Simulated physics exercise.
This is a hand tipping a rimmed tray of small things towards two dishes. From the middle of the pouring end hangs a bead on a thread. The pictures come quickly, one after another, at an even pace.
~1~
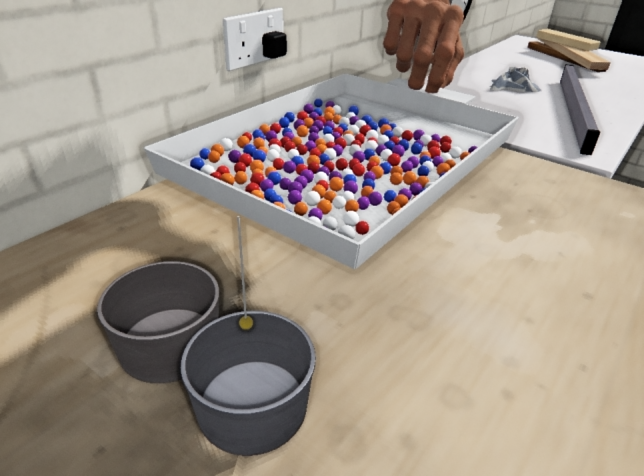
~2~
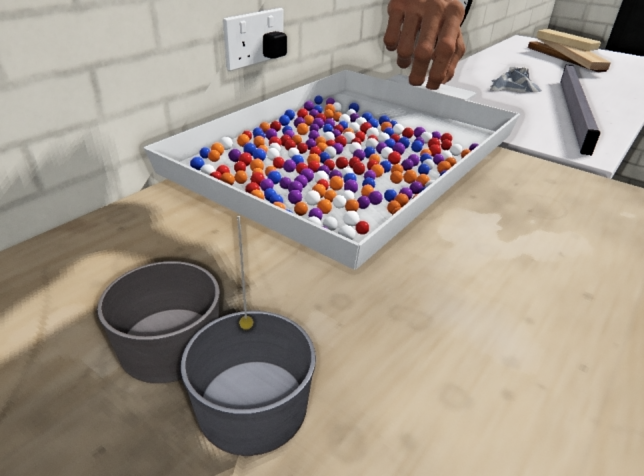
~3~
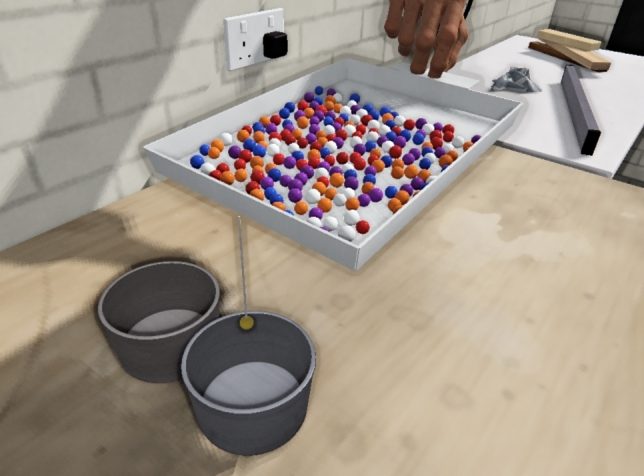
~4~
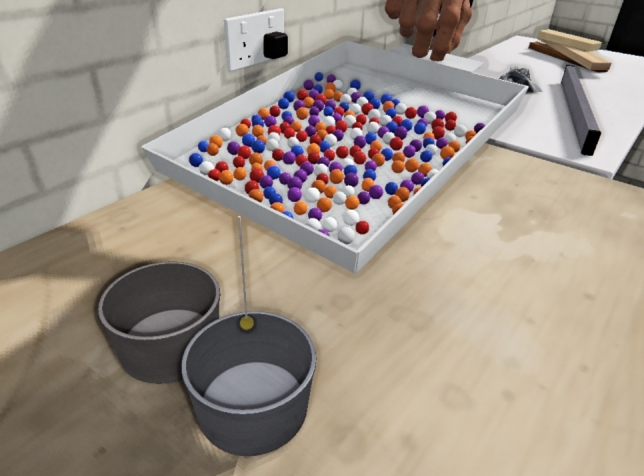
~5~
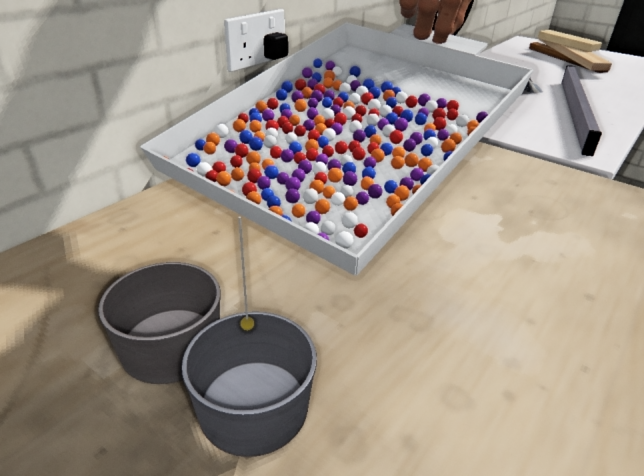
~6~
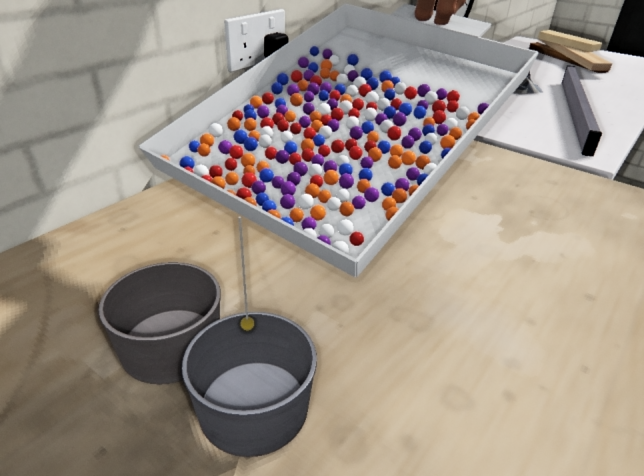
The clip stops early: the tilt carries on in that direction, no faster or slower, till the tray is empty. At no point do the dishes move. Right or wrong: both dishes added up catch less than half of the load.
Right, they catch less than half.
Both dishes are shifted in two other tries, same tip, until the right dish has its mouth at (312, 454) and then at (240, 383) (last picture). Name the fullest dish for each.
Well, first the right-hand one, then the right-hand one.
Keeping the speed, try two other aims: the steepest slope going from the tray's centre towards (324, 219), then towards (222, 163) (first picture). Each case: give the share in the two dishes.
You'd get 10 per cent the first time and 100 per cent the second time.
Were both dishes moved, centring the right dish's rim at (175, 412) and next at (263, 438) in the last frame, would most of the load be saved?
In order, they'd catch a minor share, and next a major share.
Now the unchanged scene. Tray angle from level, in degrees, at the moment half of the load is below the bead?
Around 90 degrees of turn.
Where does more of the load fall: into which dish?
Simple - it is the one placed right.
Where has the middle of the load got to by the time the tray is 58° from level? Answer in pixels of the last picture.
Close to (289, 174).
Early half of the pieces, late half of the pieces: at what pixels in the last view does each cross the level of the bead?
Earlier half at (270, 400), later half at (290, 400).
Soon, tray tipped steeply; all on the tray.
A while on, tray tipped right over; about a quarter on the tray; a small part in the right dish; about half outside both; about a quarter in the air.
Towards the end, tray tipped past a quarter turn; about a quarter in the right dish; most outside both.
Finally, tray tipped past a quarter turn; about a quarter in the right dish; none in the left dish; most outside both.
